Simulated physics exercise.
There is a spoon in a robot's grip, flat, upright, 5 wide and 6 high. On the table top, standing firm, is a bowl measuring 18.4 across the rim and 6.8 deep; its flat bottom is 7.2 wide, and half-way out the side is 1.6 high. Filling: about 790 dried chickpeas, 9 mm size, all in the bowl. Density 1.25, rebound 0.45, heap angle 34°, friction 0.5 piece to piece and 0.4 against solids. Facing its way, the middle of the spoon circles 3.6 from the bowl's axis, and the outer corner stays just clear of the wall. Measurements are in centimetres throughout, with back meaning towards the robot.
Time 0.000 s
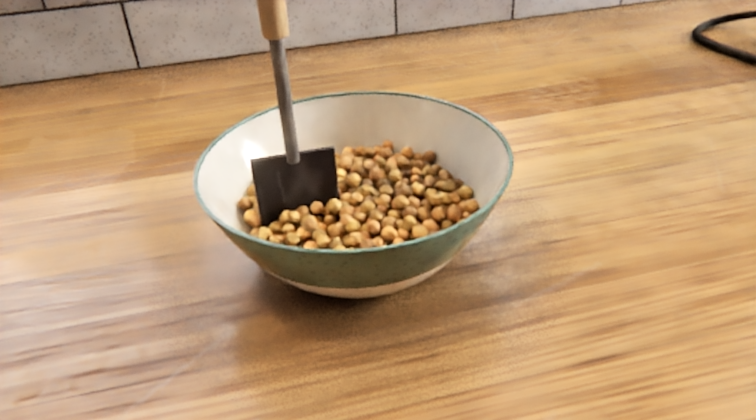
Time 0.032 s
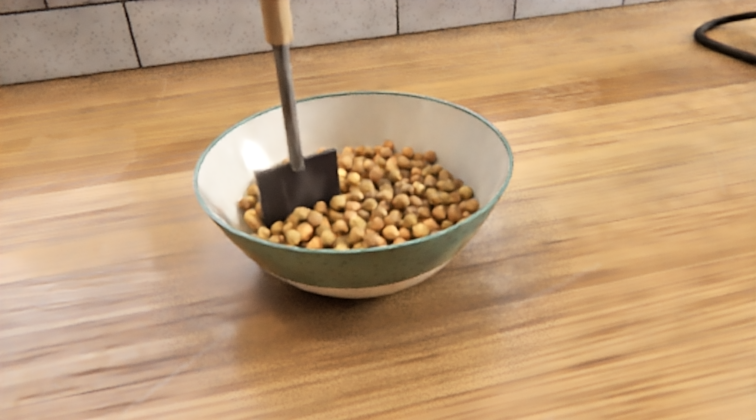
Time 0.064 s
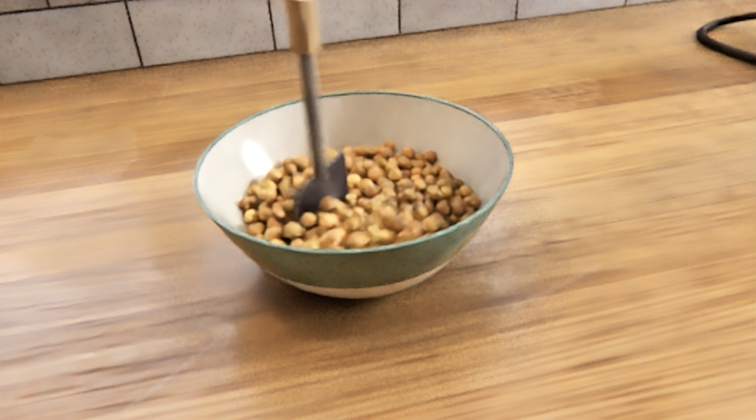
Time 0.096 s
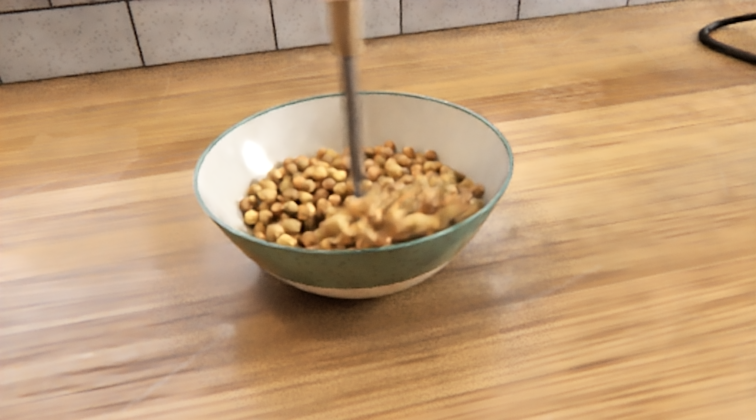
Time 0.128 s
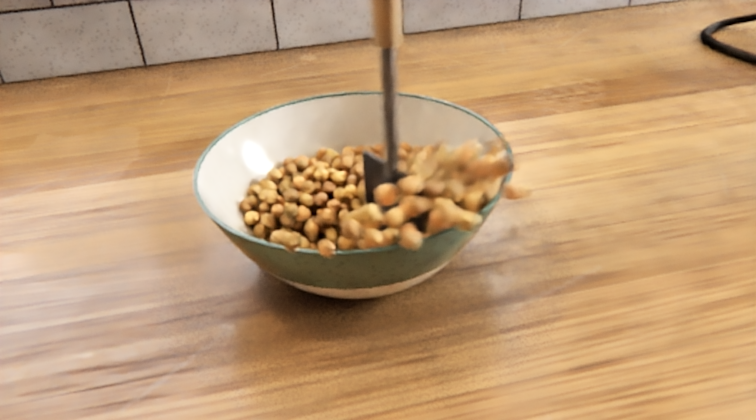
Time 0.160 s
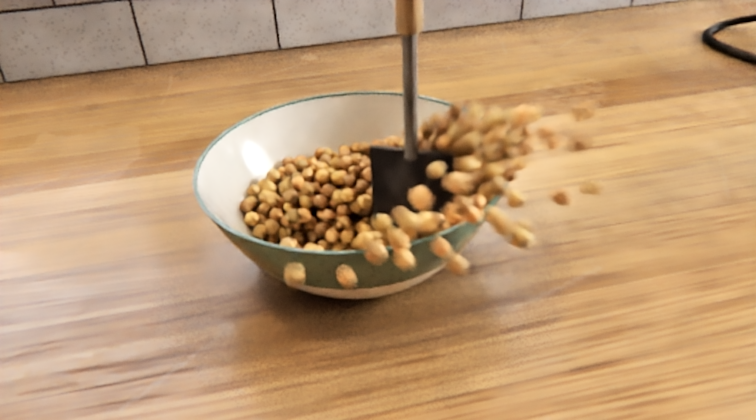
We see a dark, flat-bladed tool with a wooden handle sweep rightward through a bowl of dried chickpeas on a wooden table top, turning as it moves, pushing them up and scattering some over the right and front rim.
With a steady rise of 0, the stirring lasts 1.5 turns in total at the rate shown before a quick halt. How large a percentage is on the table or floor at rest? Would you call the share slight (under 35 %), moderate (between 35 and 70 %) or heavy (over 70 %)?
I would call it moderate.
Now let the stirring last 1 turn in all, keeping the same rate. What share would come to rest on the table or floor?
It would be around 40 percent.
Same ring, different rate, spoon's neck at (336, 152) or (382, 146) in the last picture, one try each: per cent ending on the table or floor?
It comes to roughly 10 per cent and then 25 per cent.
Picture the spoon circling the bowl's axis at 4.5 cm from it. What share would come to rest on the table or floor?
Then about 40 %.
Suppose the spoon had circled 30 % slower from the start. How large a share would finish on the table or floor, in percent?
About 25 percent, I'd say.
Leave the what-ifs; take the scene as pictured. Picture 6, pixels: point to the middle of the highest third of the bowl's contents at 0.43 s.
Close to pixel (370, 232).
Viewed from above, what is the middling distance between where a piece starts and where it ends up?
About 12 cm.
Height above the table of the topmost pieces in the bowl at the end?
Roughly 6.0 cm.
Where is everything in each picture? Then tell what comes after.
The first frame shows the spoon neck at (289, 130), 0° round; upper third of the load around (360, 198), from x 245 to 470, top at y 145; 789 in the bowl.
The second frame shows the spoon neck at (293, 137), 14° round; upper third of the load around (358, 201), from x 245 to 470, top at y 145.
The third frame shows the spoon neck at (317, 148), 47° round; upper third of the load around (368, 210), from x 245 to 475, top at y 145.
The fourth frame shows the spoon neck at (355, 151), 82° round; upper third of the load around (396, 207), from x 245 to 480, top at y 145; 788 in the bowl, 1 in flight or on the tool.
The fifth frame shows the spoon neck at (391, 142), 117° round; upper third of the load around (433, 188), from x 245 to 520, top at y 145; 773 in the bowl, 16 in flight or on the tool.
The sixth frame shows the spoon neck at (411, 127), 151° round; upper third of the load around (457, 159), from x 245 to 590, top at y 110; 751 in the bowl, 38 in flight or on the tool.
After 0.30 s, 298° round, highest piece 12 above the table; 580 in the bowl, 46 on the table or floor, 163 in flight or on the tool.
After 0.43 s, 85° round, highest piece 13 above the table; 472 in the bowl, 218 on the table or floor, 99 in flight or on the tool.
After 0.70 s, 180° round, highest piece 6 above the table; 424 in the bowl, 363 on the table or floor, 2 in flight or on the tool.
After 1.40 s, 180° round, highest piece 6 above the table; 424 in the bowl, 365 on the table or floor.
In the end, 424 in the bowl, 365 on the table or floor. That is 46 % on the table or floor.
